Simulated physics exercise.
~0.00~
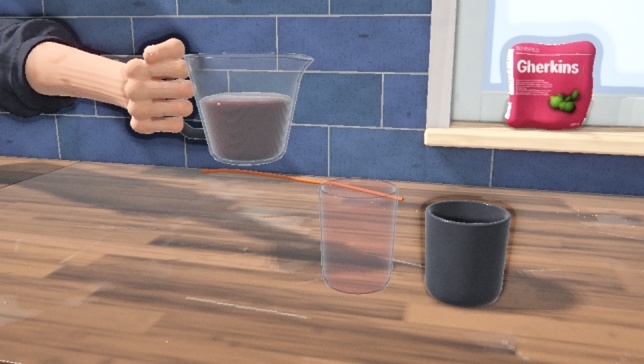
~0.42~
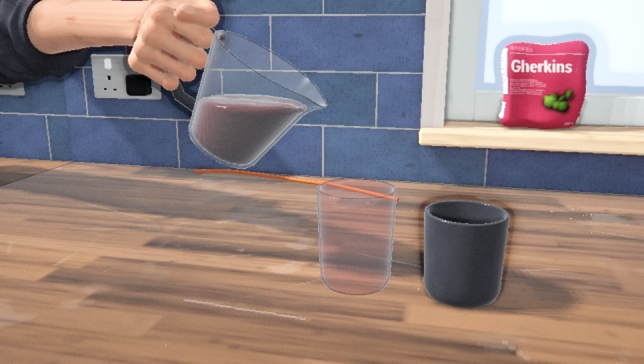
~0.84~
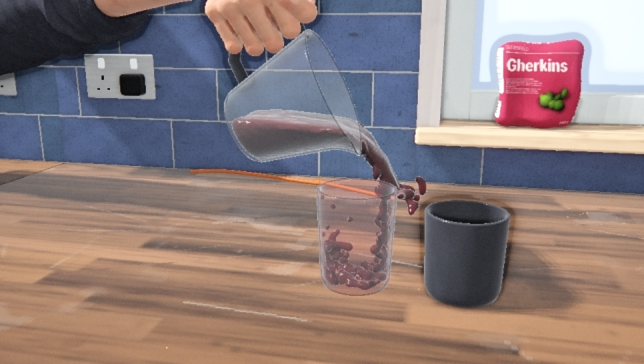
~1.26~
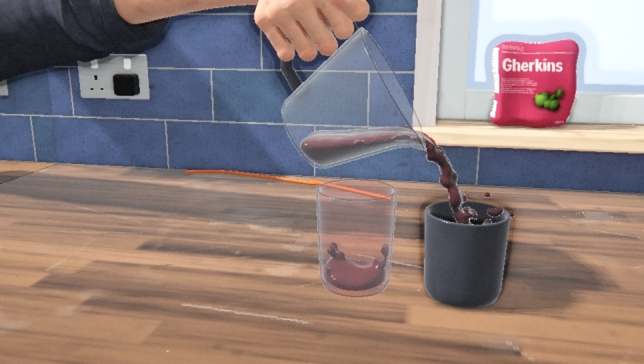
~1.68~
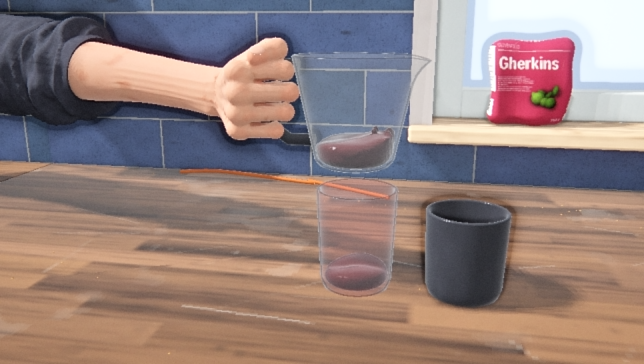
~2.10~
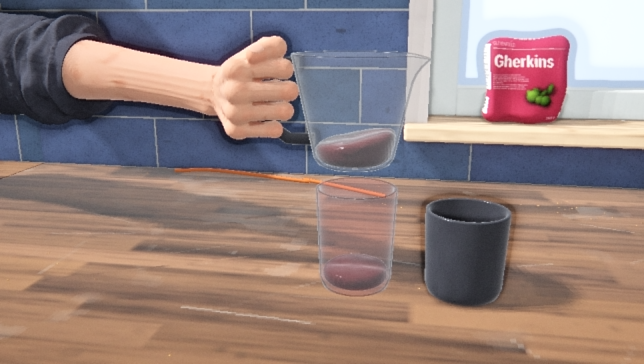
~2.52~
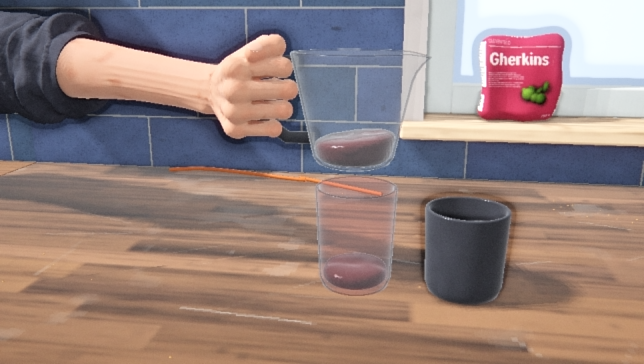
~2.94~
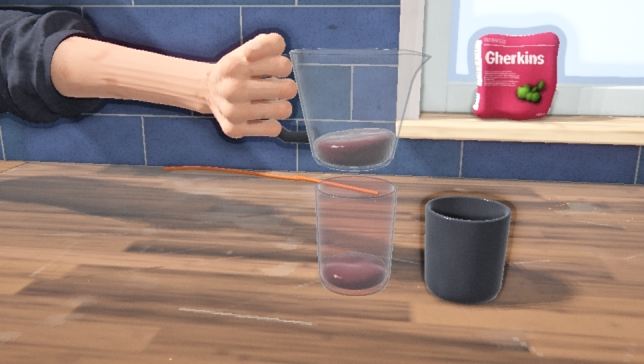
On a wooden kitchen counter, a hand tipped a clear jug of dark red wine and poured while moving right, first into a drinking glass, then into a dark mug, before levelling it, leaving a little wine in both the jug and the glass.
